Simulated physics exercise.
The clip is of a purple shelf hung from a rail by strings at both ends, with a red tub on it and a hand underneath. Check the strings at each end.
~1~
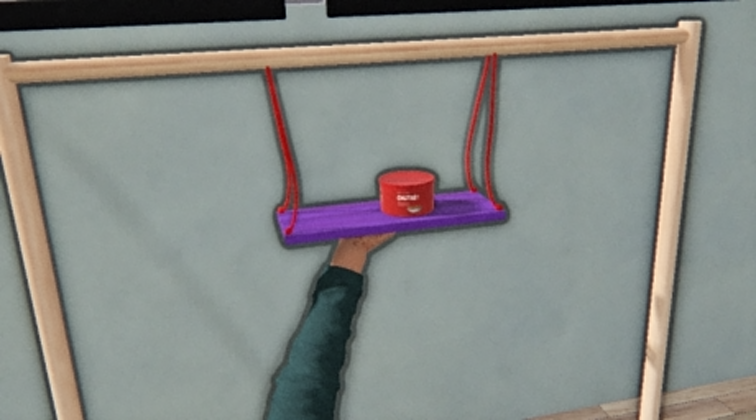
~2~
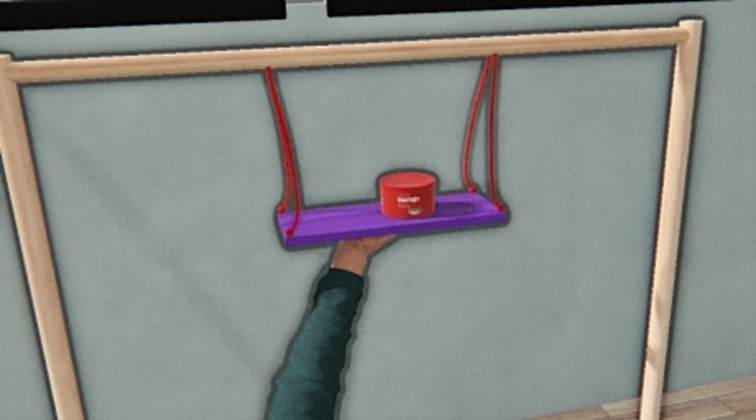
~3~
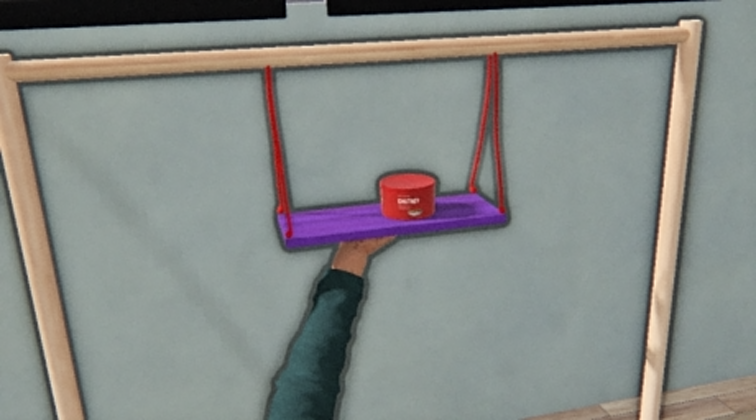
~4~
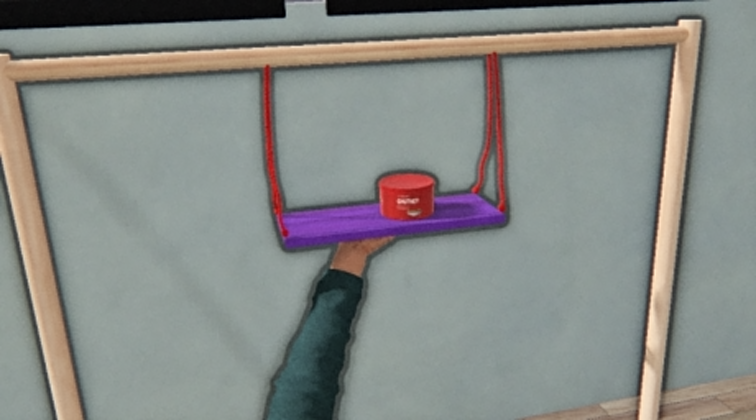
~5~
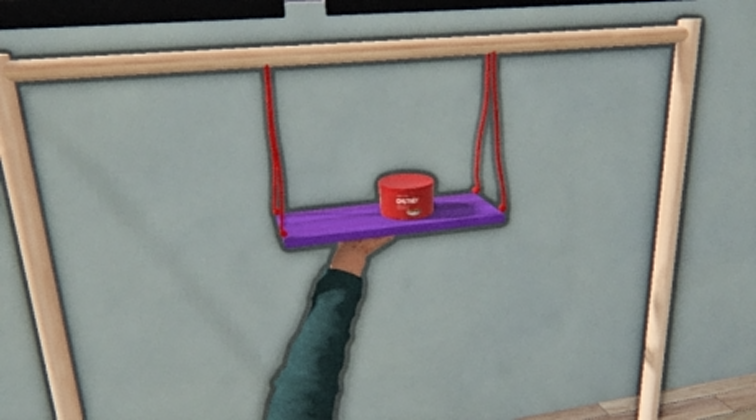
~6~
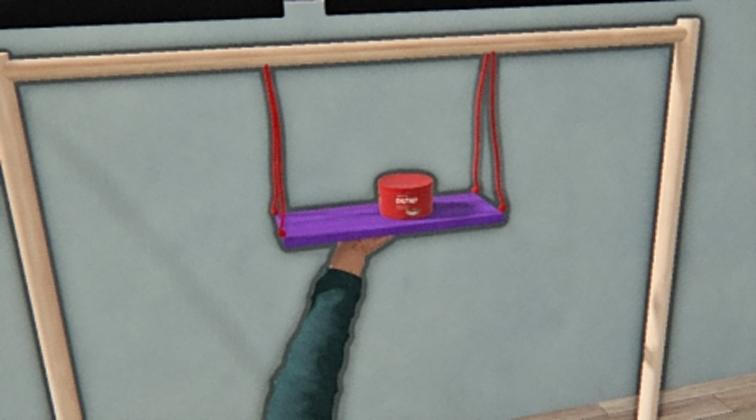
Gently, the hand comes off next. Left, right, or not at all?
It stays resting there.
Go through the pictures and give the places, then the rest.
Red tub (407, 193); purple shelf (400, 227), in the first frame.
Red tub (408, 196), in the second frame.
Red tub (408, 197), in the third frame.
Red tub (407, 197); purple shelf (400, 231), in the fourth frame.
Red tub (407, 197), in the fifth frame.
Red tub (406, 197); purple shelf (398, 231); left strings almost straight; right strings almost straight, in the sixth frame.
Then, 0.38 s past the final frame, board level; tub on the board near (406, 199).
When it is over, board level; tub on the board near (406, 199). The red tub keeps its place.
